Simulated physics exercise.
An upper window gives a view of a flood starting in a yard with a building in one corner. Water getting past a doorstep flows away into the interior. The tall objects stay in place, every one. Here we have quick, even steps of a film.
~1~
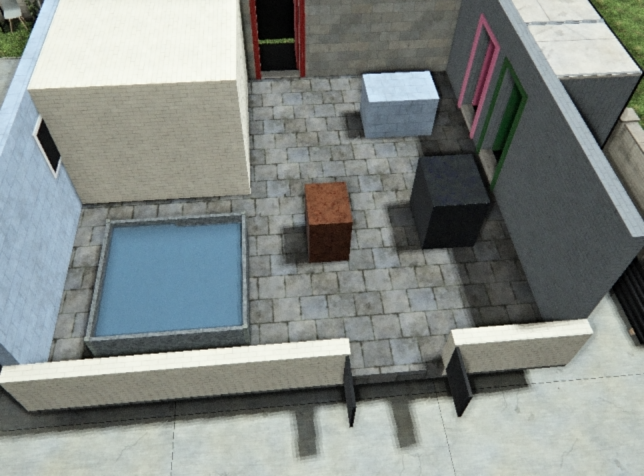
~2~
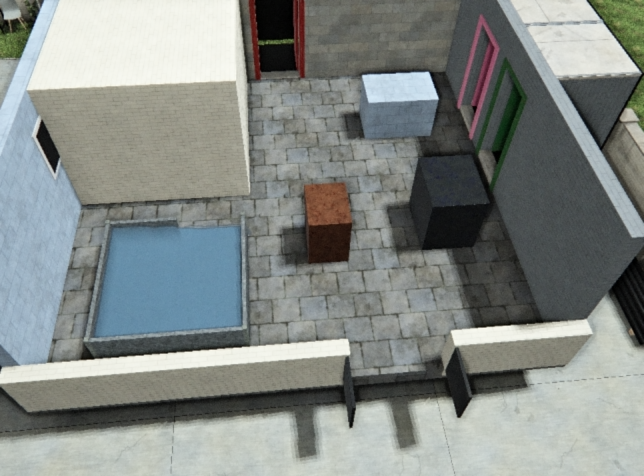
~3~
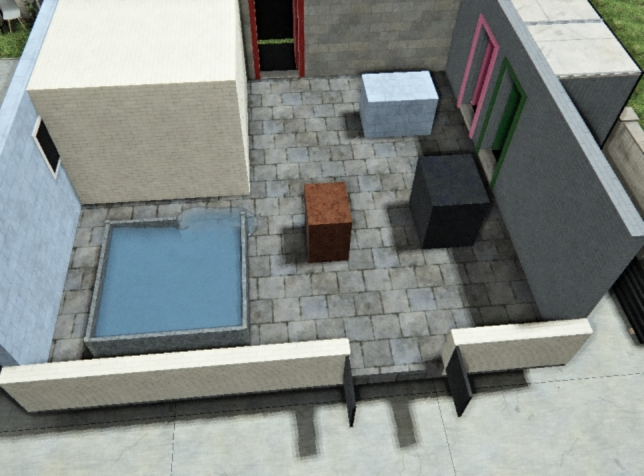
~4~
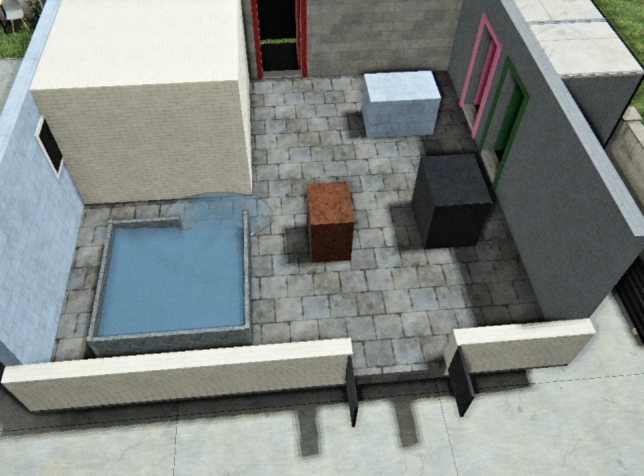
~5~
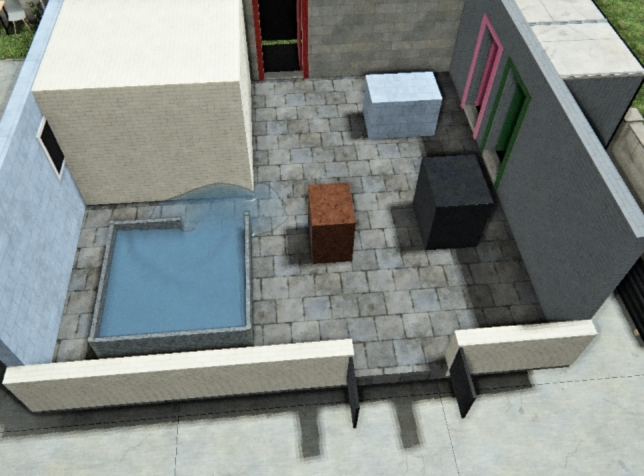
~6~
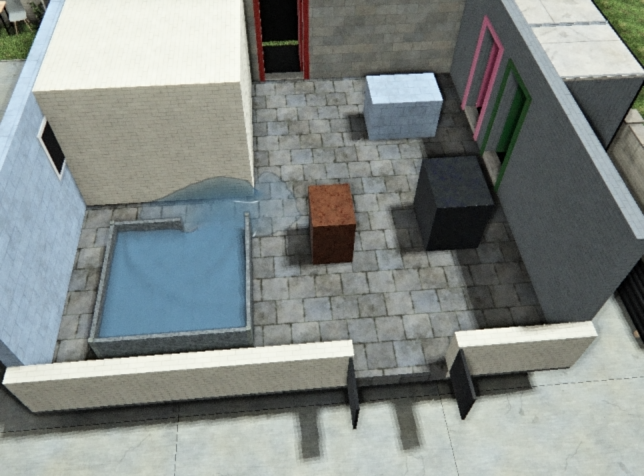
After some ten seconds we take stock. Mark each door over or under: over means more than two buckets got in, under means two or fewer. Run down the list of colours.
Red door - under, pink door - under, green door - under.
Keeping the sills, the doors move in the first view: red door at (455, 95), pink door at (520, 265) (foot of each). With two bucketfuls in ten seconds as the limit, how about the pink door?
Afterwards, the pink one stays beneath the mark.
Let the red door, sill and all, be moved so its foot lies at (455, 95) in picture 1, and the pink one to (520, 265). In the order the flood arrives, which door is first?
First: The green one.
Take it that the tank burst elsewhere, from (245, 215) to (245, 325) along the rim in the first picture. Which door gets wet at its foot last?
I'd say the one in pink.
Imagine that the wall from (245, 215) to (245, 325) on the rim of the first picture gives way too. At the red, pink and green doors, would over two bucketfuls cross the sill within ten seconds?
One by one: Red door ends up above; pink door ends up below; green door ends up below.
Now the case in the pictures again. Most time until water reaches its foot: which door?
Answer: The red one.
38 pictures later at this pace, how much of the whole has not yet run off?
Some 100 per cent.
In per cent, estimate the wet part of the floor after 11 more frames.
Close to 30 in a hundred, I think.
A moment on, water covers 15 % of the floor; the red door not reached, the pink door not reached, the green door not reached.
Next, water covers 30 % of the floor; the red door not reached, the pink door not reached, the green door not reached.
Then, water covers 50 % of the floor; the red door not reached, the pink door wet at the sill, nothing in, the green door wet at the sill, nothing in.
Later, water covers 75 % of the floor; the red door wet at the sill, nothing in, the pink door under two buckets in, the green door under two buckets in.
In the end, water covers 95 % of the floor; the red door wet at the sill, nothing in, the pink door under two buckets in, the green door under two buckets in.
